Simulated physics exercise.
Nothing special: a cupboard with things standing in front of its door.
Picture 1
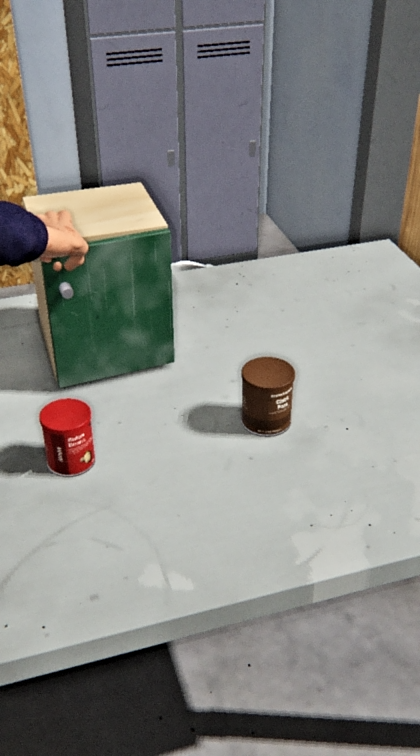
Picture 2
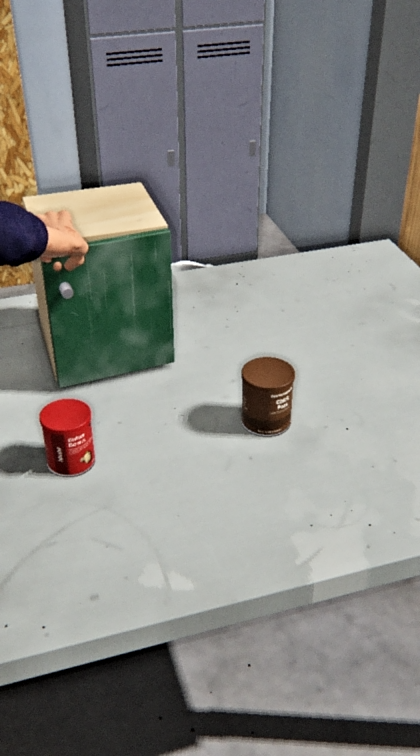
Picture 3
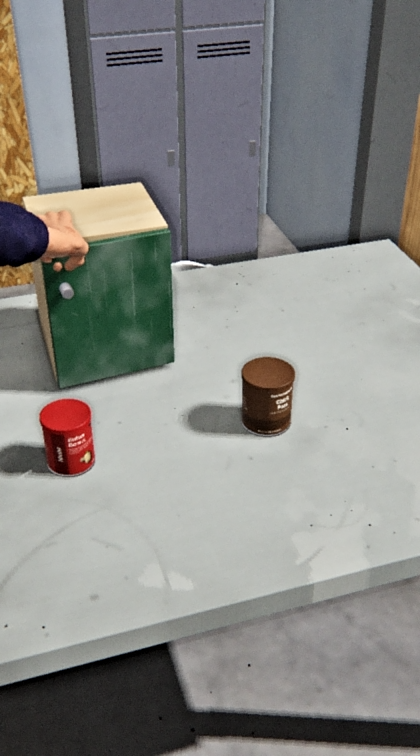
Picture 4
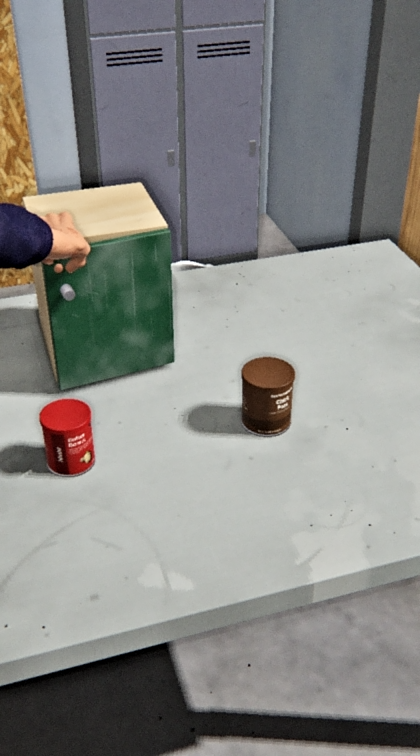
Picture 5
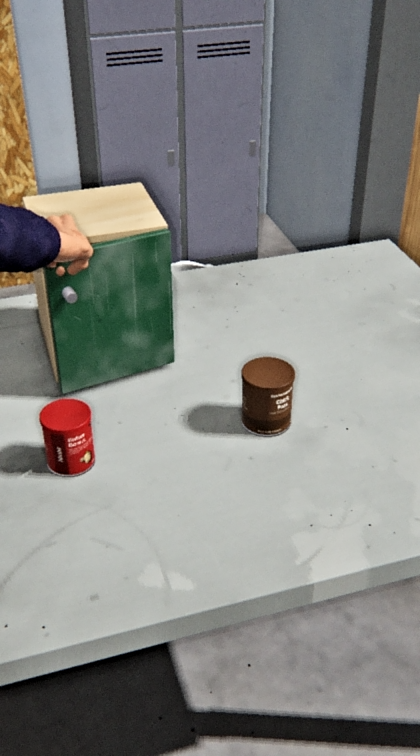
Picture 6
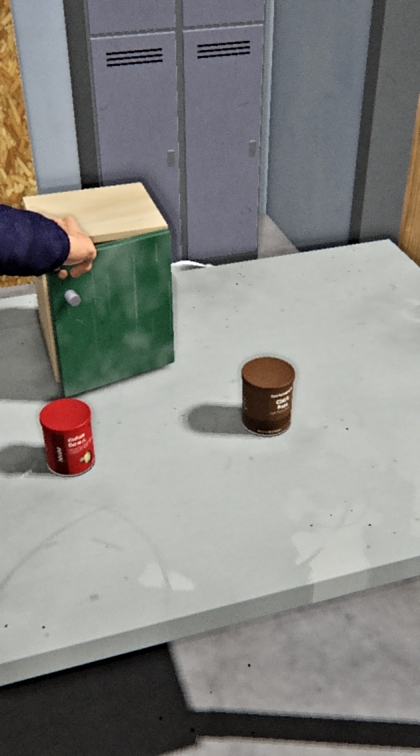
To begin with, a hand rests at the top edge of a small cupboard's green door, which is barely ajar, while a red pot and a brown tin stand on the grey table in front. The hand then pulls the door slightly further open, and the pot and tin stay still.
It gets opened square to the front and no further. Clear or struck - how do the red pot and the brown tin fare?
Tally: Red pot clear; brown tin clear.
Then, 0.96 s later than the last frame, door 53° open; red pot at rest near (69, 439); brown tin at rest near (267, 397).
When it is over, the red pot escapes contact, near (69, 439); the brown tin escapes contact, near (267, 397).
